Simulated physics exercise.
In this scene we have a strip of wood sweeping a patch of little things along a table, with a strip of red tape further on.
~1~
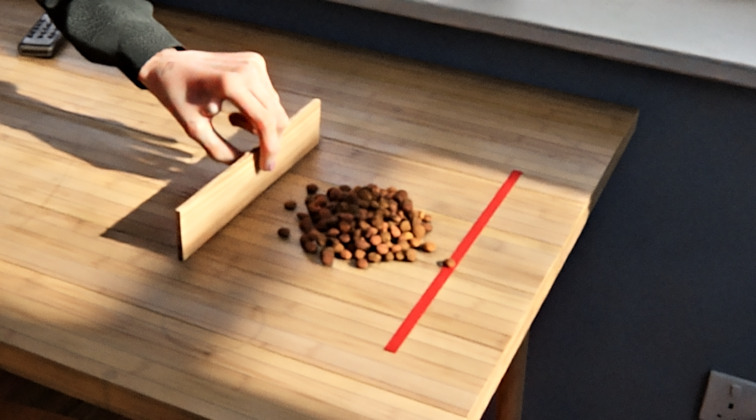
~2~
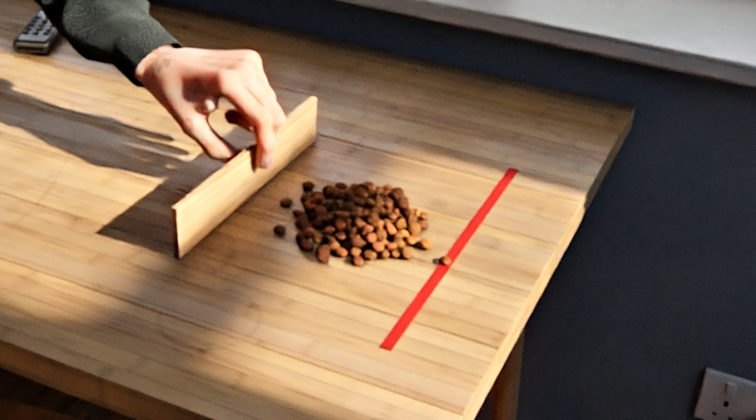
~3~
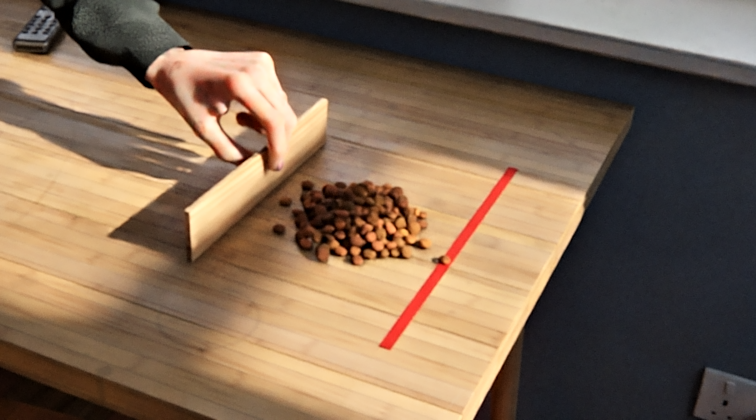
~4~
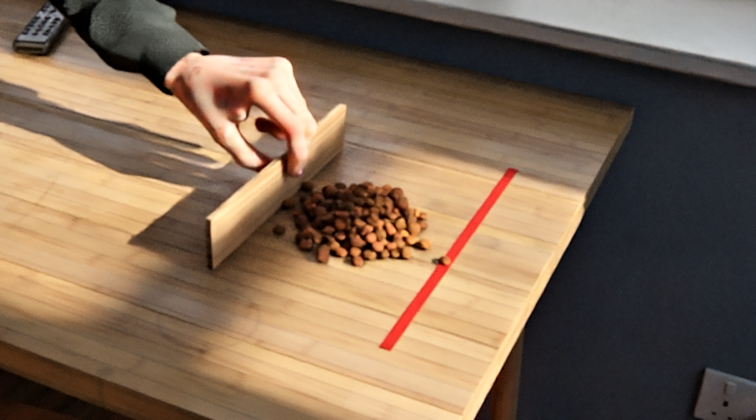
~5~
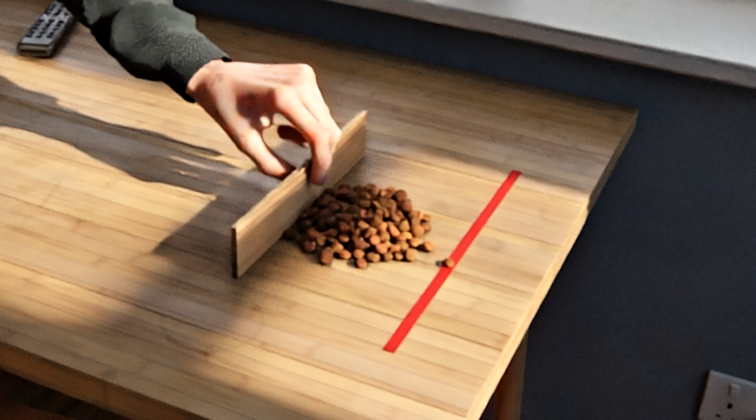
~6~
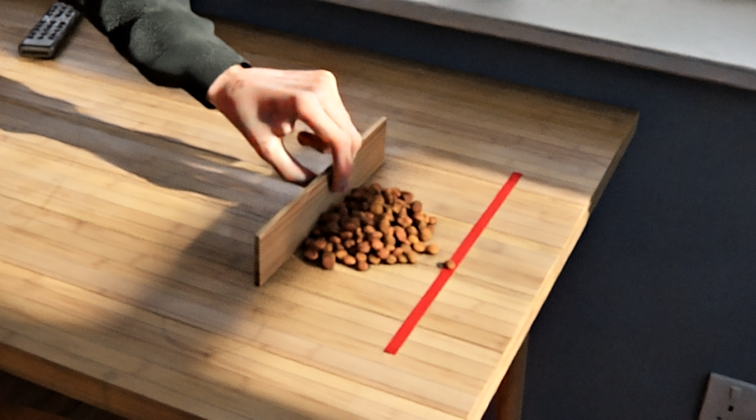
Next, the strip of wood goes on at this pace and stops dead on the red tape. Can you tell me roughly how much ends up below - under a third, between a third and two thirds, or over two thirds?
Lower than a third.
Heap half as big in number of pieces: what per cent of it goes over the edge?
It would be roughly 0 percent.
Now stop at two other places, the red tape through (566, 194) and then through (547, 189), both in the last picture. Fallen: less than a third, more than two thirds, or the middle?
Beyond two thirds, then one to two thirds.
Soon after the last picture, strip of wood still moving, near (401, 190); heap all on the table, its front near (489, 266).
A little later, strip of wood stopped at the red tape; heap a stray few over the edge.
Later still, strip of wood stopped at the red tape; heap a small part over the edge.
At rest, strip of wood stopped at the red tape; heap a small part over the edge.
